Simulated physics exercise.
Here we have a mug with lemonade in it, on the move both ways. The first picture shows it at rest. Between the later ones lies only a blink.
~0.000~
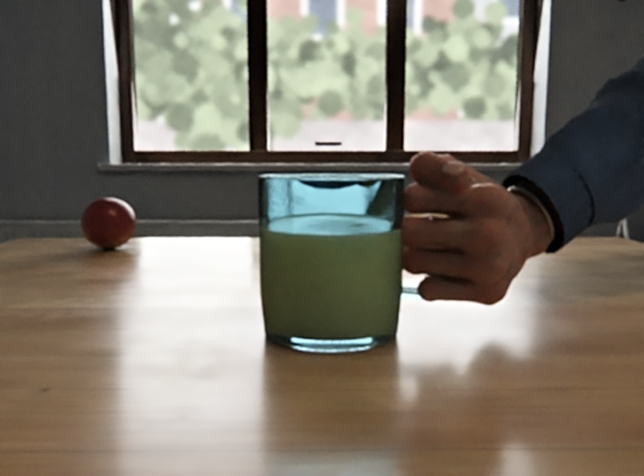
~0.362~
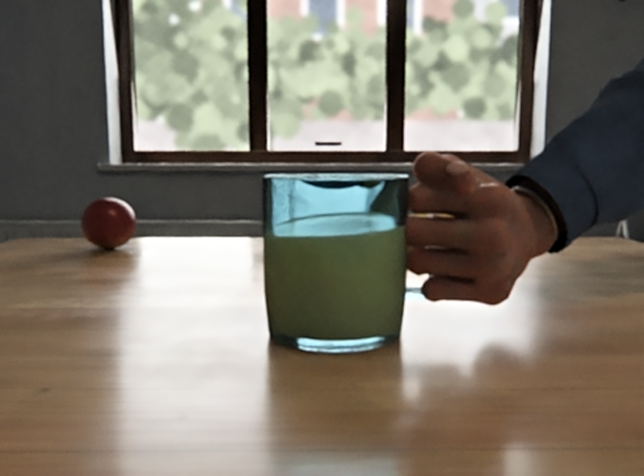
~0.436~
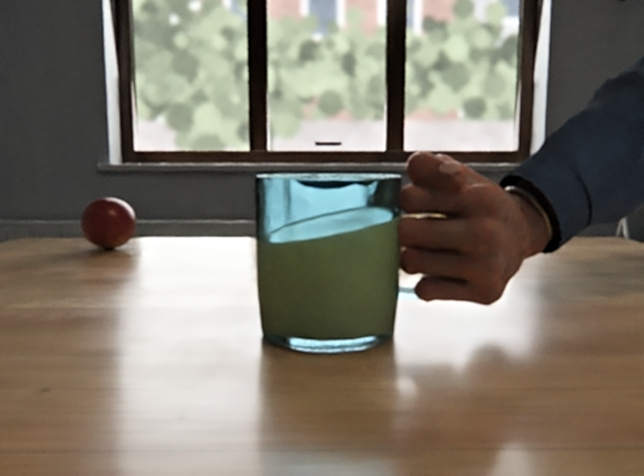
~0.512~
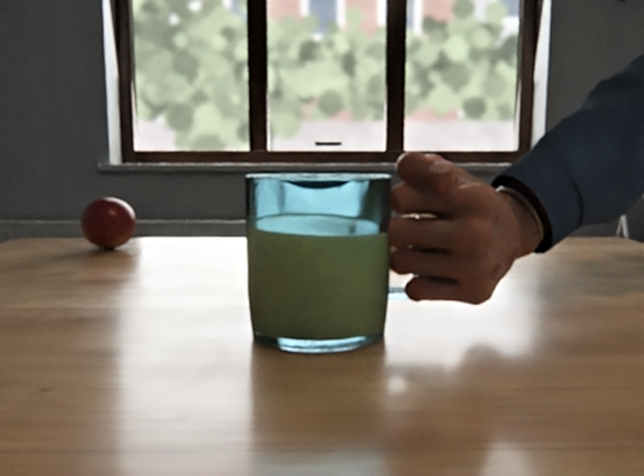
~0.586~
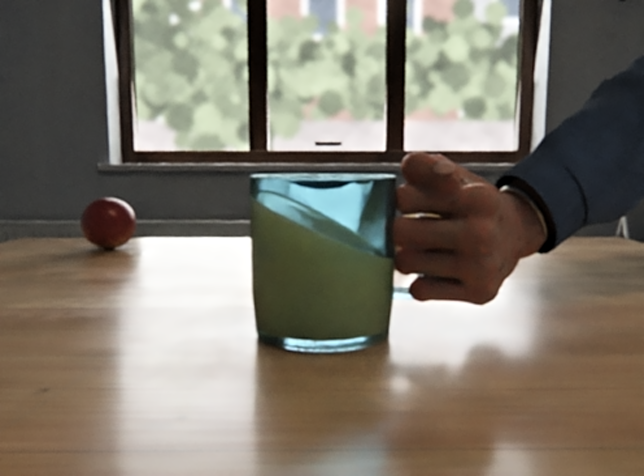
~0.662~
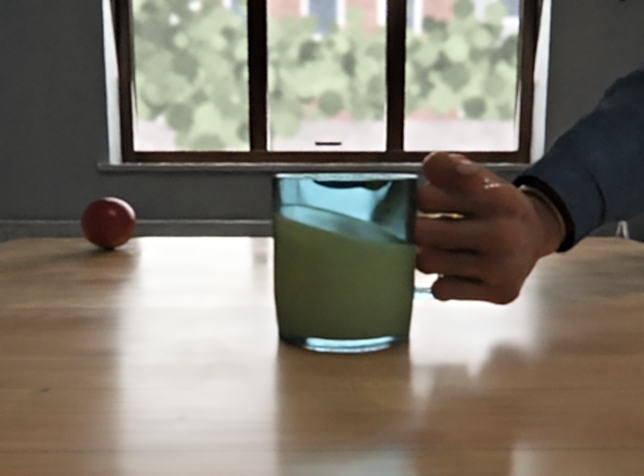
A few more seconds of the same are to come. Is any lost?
The mug loses some.
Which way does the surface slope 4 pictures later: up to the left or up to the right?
The left side.
After 1.0 s, the highest wave so far goes over the rim.
After 5.1 s, the highest wave so far goes over the rim; some is on the top.
